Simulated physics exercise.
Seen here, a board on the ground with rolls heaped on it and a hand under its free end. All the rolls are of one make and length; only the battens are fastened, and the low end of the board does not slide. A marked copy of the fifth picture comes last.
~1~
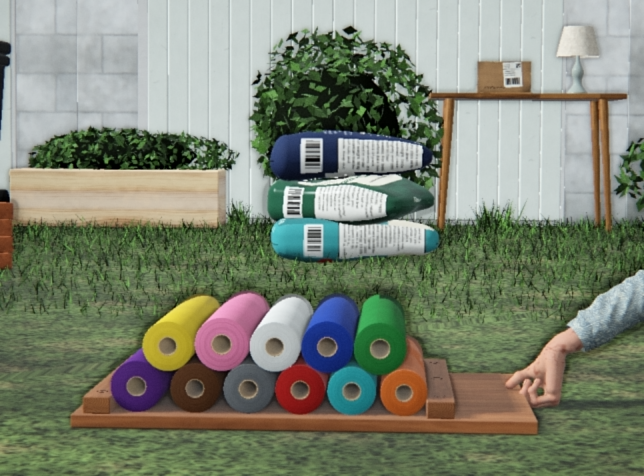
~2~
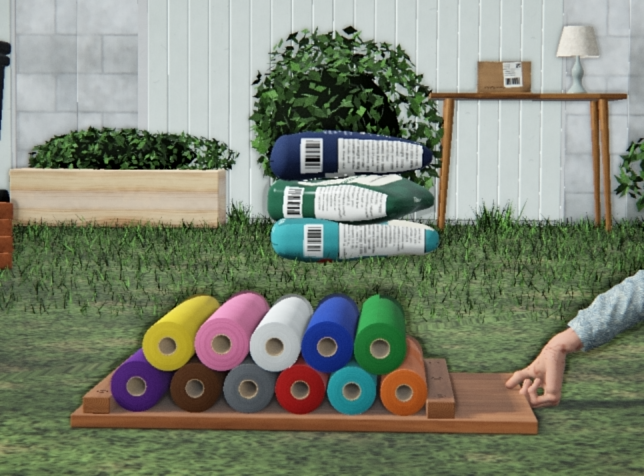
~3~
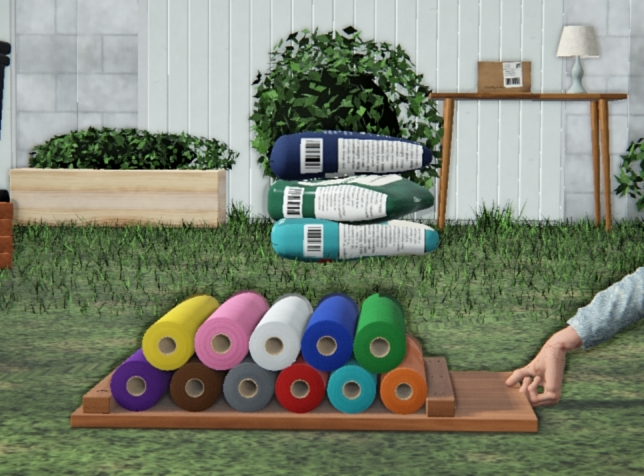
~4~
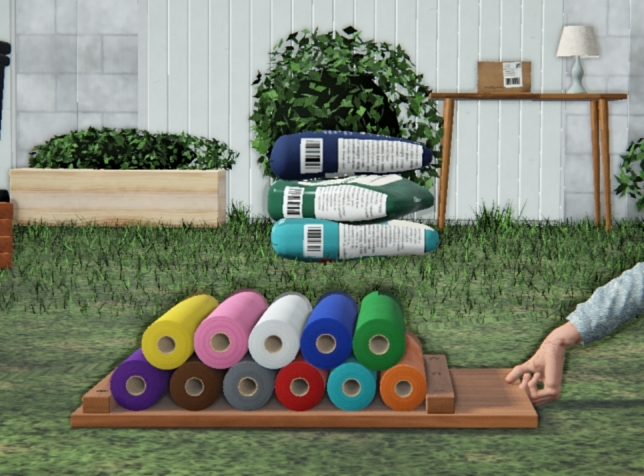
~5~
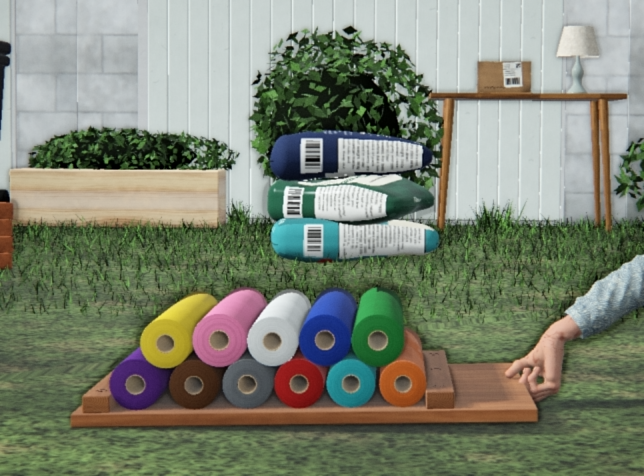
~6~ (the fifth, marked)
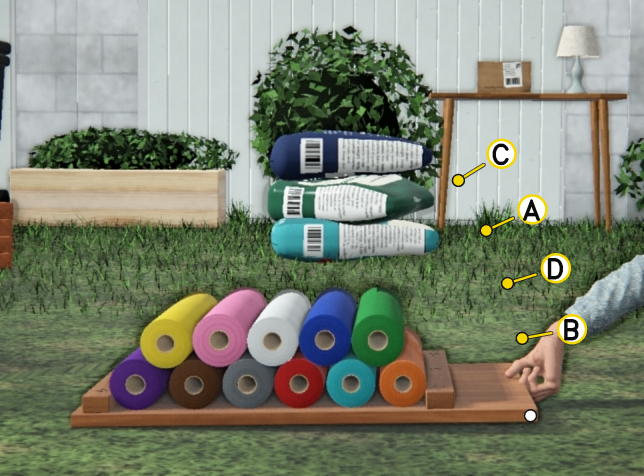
A hand slowly raises the right end of a board stacked with colourful rolls slightly.
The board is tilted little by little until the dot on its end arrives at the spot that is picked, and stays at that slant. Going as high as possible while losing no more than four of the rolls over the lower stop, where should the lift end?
Up to A.
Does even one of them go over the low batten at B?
At B: No.
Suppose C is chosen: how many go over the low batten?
The count is five.
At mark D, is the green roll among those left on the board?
Yes, with D.
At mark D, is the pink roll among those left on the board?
The pink roll: Yes.
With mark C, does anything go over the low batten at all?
At C: Yes.
On the marked copy, A at (486, 230); B at (522, 339); C at (458, 181); D at (508, 283); the white dot at (531, 415).
With A. Early on, board at 16°.
Further on, board at 25°.
At the end, board at 25°, two over the low batten (yellow, pink).
As for the rest, B none over the low batten; C five over the low batten; D none over the low batten.
